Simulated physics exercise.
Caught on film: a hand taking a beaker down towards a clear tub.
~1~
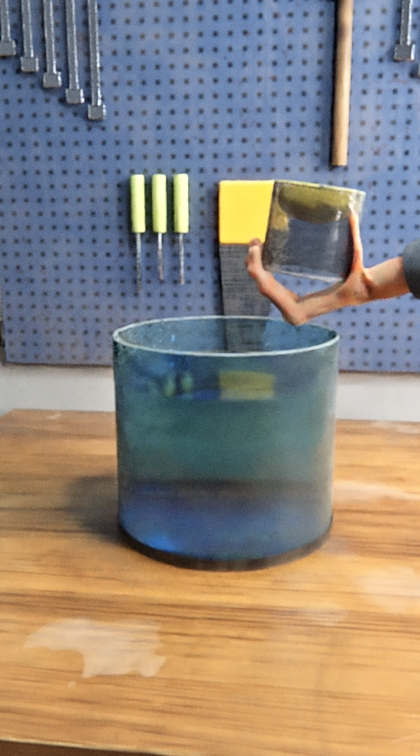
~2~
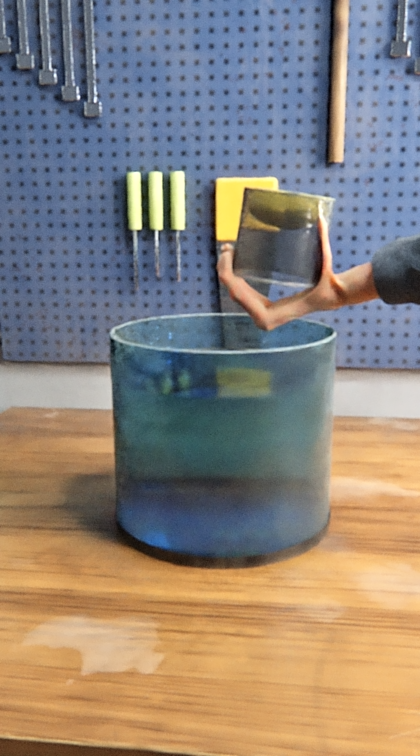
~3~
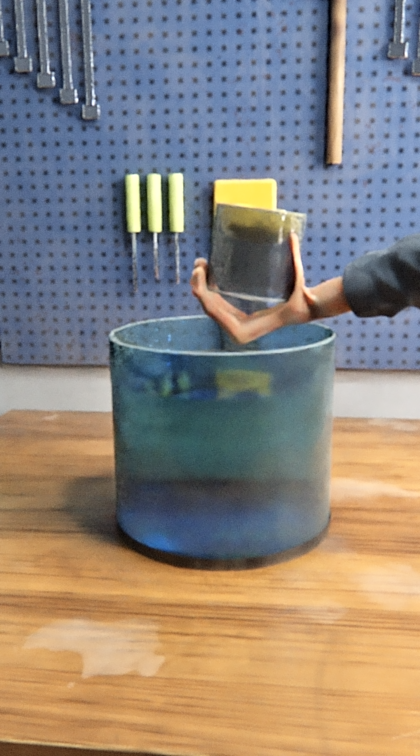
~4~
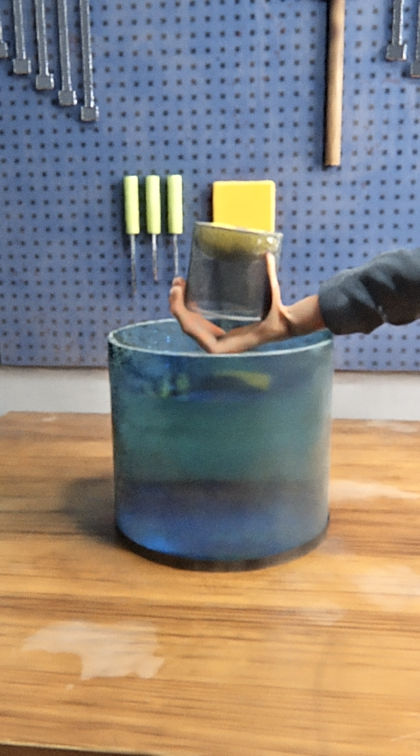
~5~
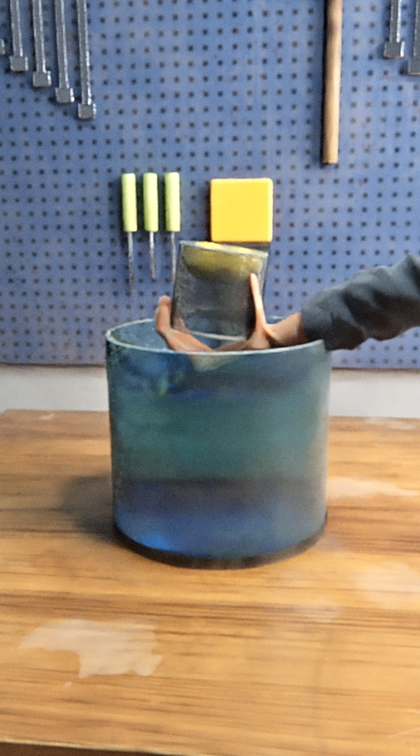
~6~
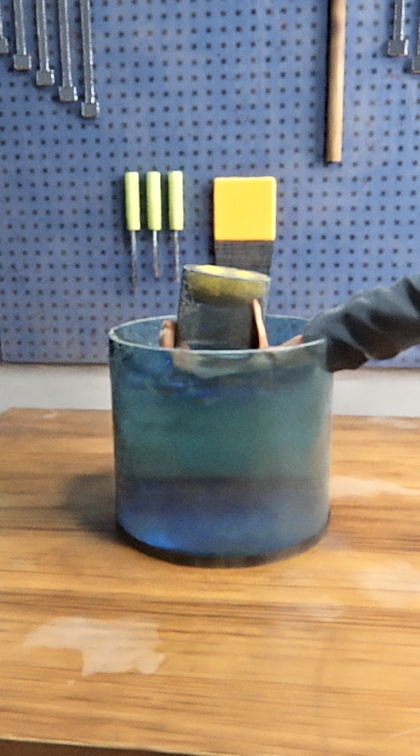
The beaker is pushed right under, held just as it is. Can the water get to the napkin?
Under the surface the napkin keeps dry.
Soon after, the beaker enters the water.
Later, air is trapped inside and holds the level down.
In the end, the beaker is under, still full of air, and the napkin is dry.
